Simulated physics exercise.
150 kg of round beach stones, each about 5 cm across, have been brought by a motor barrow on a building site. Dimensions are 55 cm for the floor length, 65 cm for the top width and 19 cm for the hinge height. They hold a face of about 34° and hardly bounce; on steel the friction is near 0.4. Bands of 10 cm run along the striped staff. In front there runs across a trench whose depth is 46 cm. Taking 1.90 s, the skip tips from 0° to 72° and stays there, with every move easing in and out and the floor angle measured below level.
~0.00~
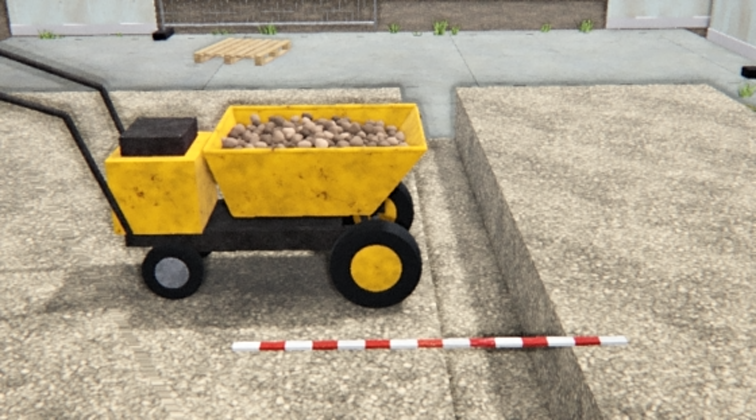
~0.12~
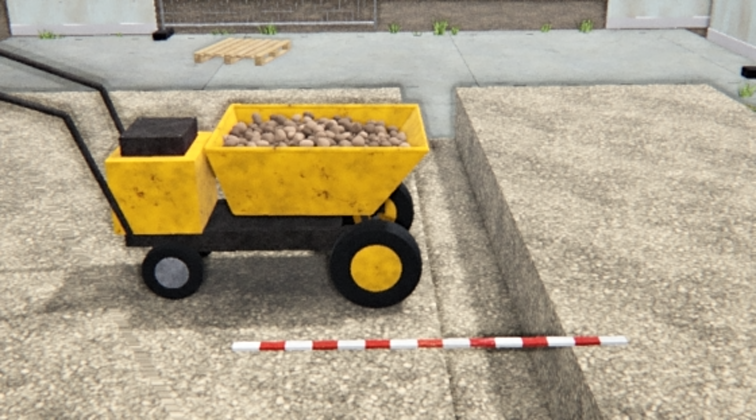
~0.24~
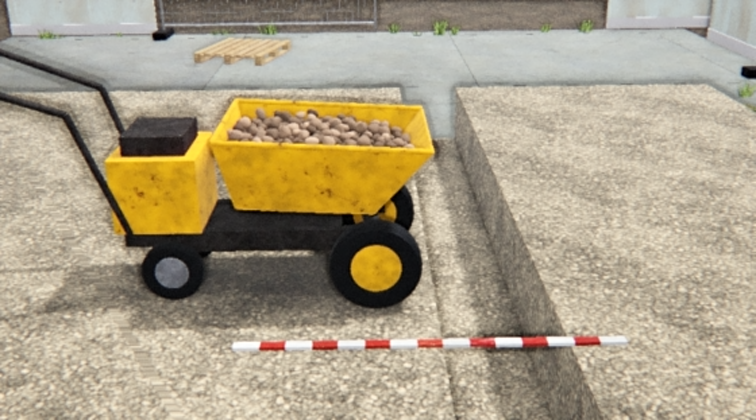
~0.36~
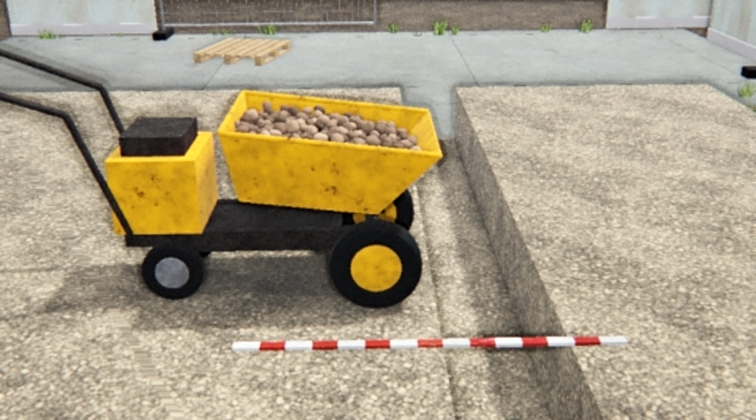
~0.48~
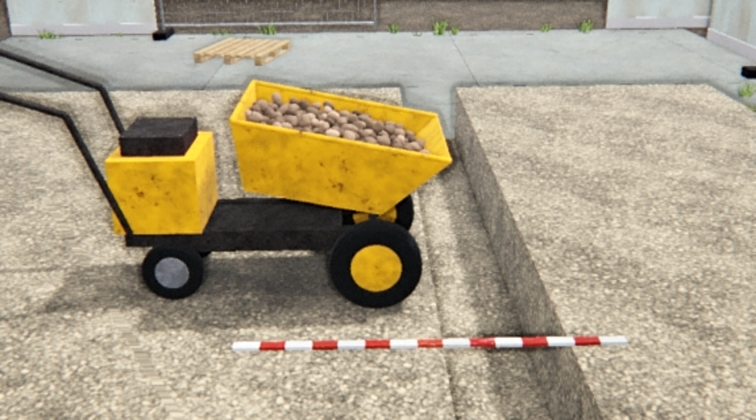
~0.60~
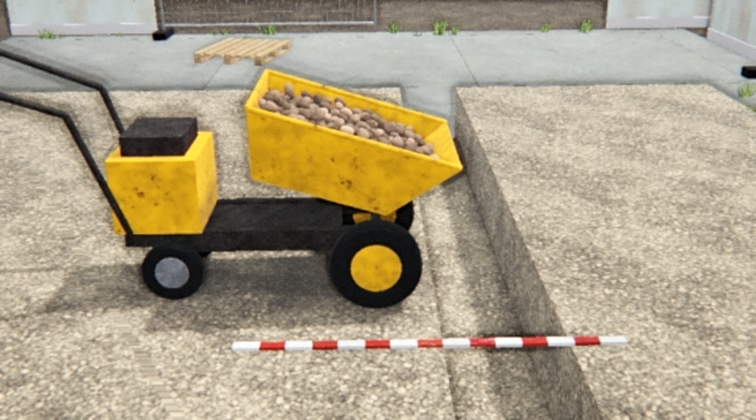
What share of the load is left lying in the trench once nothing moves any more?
About 64 per cent.
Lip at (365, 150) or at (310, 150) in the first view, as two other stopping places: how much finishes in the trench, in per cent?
Near 100 and near 90 percent.
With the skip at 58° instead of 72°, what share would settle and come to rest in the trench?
The trench would hold about 55% of it.
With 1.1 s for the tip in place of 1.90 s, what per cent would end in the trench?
Trench share: Approx. 55%.
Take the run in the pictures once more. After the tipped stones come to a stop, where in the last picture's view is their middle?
I'd put it close to (519, 341).
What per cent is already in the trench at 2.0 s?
35 per cent or so by then.
After 1.4 s the floor is at 61°; 96 % in the skip, 4 % in the trench; the foremost stones are at (533, 247).
After 2.0 s the floor is at 72°; 32 % in the skip, 36 % in the trench, 32 % past the trench; the foremost stones are at (683, 267).
After 2.3 s the floor is at 72°; 11 % in the skip, 51 % in the trench, 38 % past the trench; the foremost stones are at (740, 271).
After 4.3 s the floor is at 72°; 0 % in the skip, 64 % in the trench, 36 % past the trench; the foremost stones are at (749, 265).
